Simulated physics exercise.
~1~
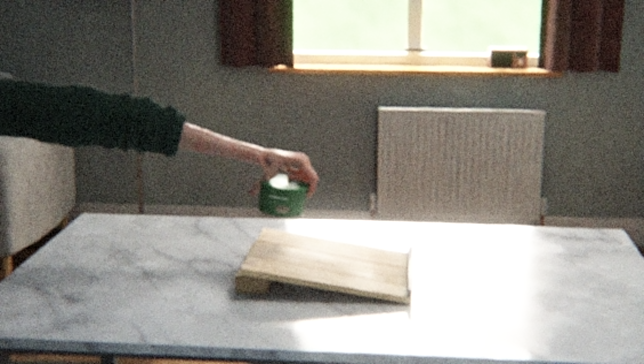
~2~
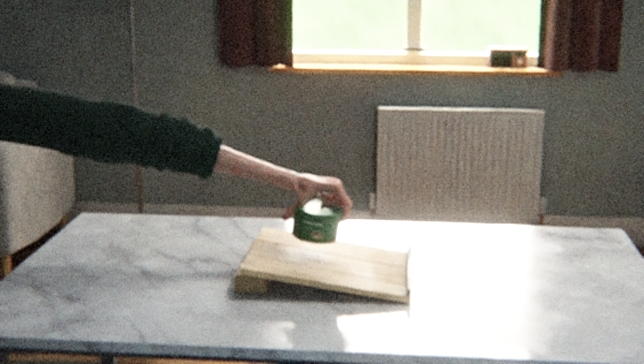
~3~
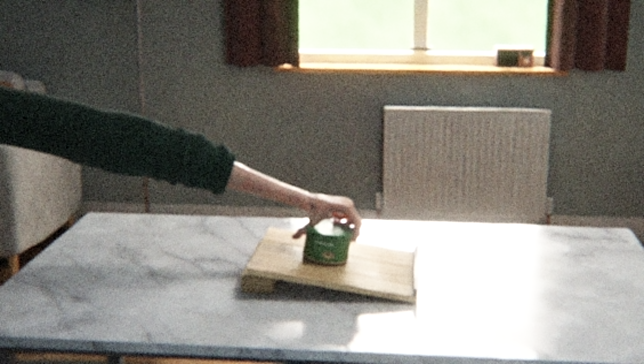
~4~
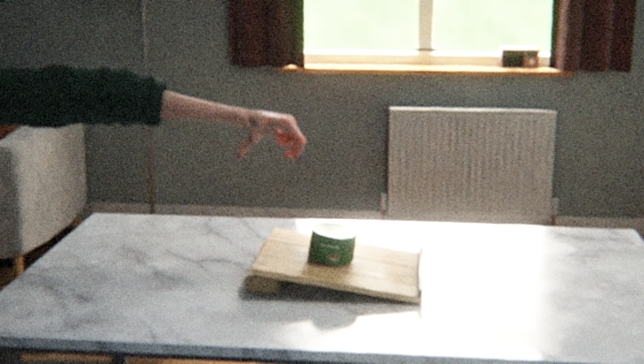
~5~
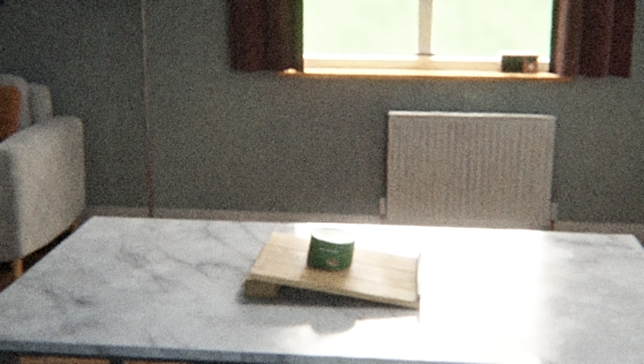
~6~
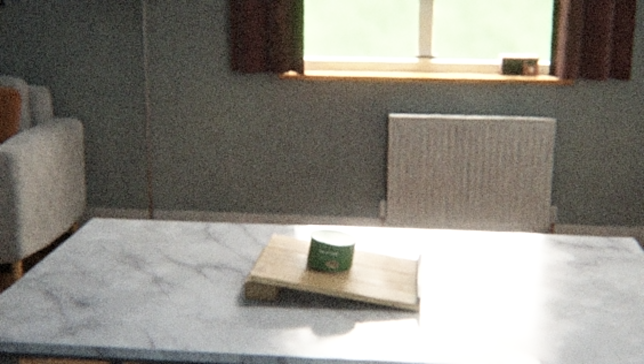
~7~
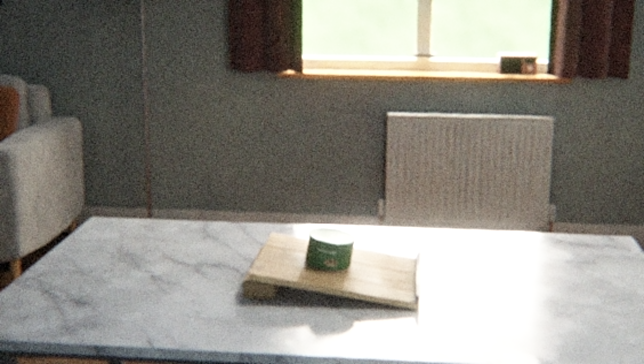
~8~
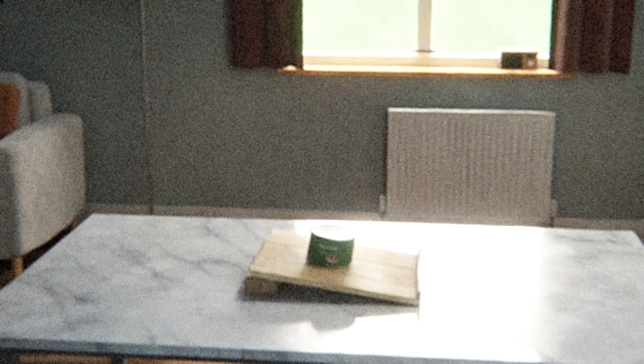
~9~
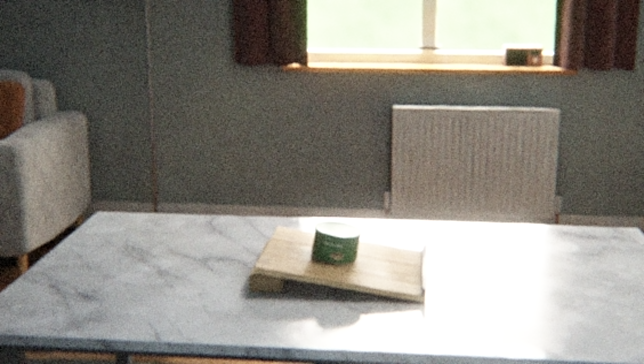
In a dim living room with a sunlit marble table, a hand reached in from the left and set a green tub on a gently sloping wooden board, then let go and drew away, and the tub stayed right where it was put.
